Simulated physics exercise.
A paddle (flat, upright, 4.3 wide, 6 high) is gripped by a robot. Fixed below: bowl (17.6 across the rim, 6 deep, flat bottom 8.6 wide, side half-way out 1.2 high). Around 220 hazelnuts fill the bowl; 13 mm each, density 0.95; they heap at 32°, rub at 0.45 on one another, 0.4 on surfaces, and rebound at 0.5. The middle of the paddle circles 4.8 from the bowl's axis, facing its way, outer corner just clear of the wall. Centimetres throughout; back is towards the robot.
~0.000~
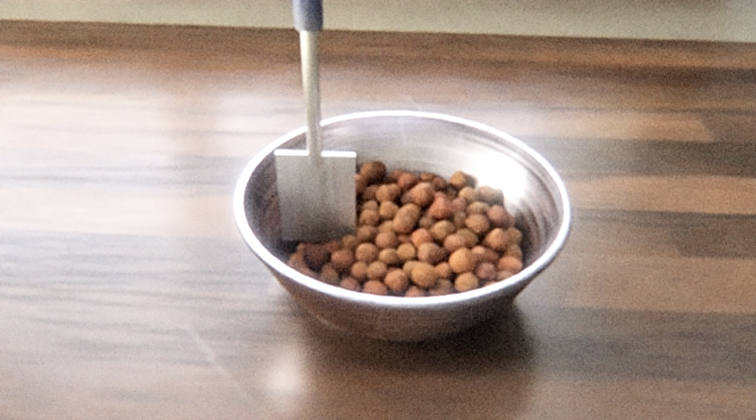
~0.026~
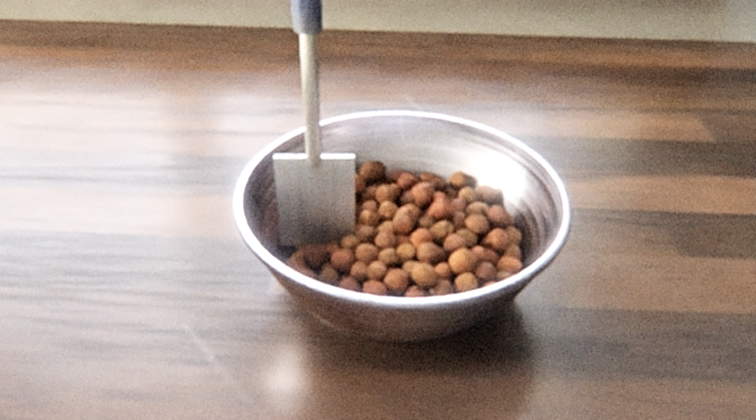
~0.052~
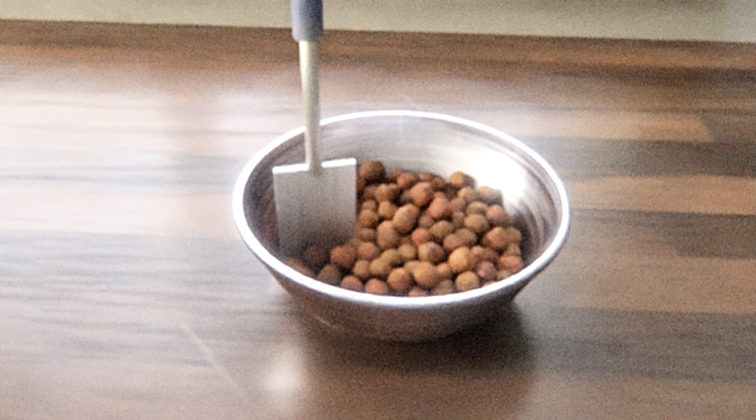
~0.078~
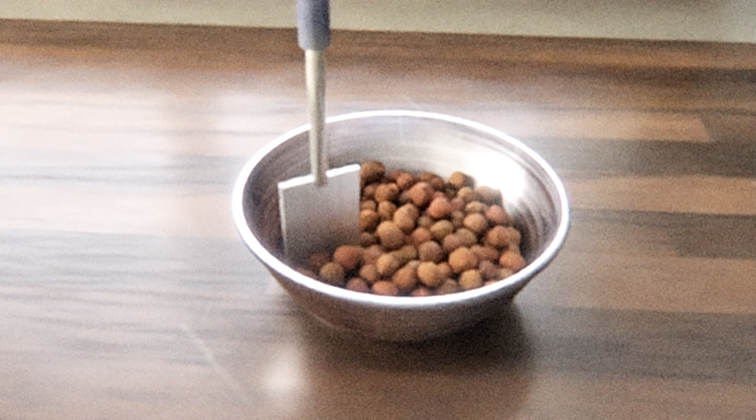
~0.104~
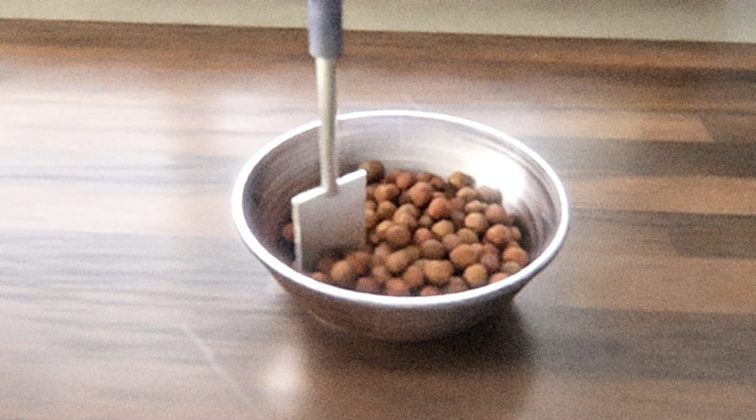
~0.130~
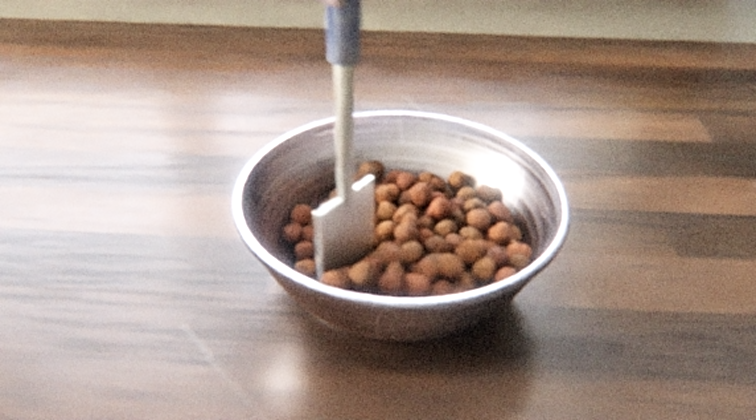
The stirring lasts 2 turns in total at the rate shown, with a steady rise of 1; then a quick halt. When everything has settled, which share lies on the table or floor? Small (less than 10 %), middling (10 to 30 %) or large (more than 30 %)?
A middling share, 10 to 30 %, ends on the table or floor.
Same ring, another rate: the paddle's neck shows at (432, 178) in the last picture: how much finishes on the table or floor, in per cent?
About 45 per cent.
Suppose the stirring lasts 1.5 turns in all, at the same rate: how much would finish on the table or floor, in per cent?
It would be near 15 per cent.
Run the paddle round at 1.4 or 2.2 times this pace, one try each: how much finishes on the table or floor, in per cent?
Some 30 and 50 per cent.
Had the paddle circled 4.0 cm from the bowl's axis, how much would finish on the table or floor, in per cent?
In that case some 20 per cent.
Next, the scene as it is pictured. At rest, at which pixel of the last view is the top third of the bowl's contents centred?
Around (335, 260).
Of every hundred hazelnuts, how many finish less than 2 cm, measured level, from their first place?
About 5 per cent.
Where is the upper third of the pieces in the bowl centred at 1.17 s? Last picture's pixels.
At about (435, 180).
After 0.65 s, 317° round, highest piece 8 above the table; 198 in the bowl, 15 on the table or floor, 5 in flight or on the tool.
After 1.17 s, 219° round, highest piece 7 above the table; 180 in the bowl, 37 on the table or floor, 1 in flight or on the tool.
After 1.63 s, 0° round, highest piece 6 above the table; 177 in the bowl, 41 on the table or floor.
After 2.33 s, 0° round, highest piece 6 above the table; 177 in the bowl, 41 on the table or floor.
In the end, 177 in the bowl, 41 on the table or floor. That is 19 % on the table or floor.
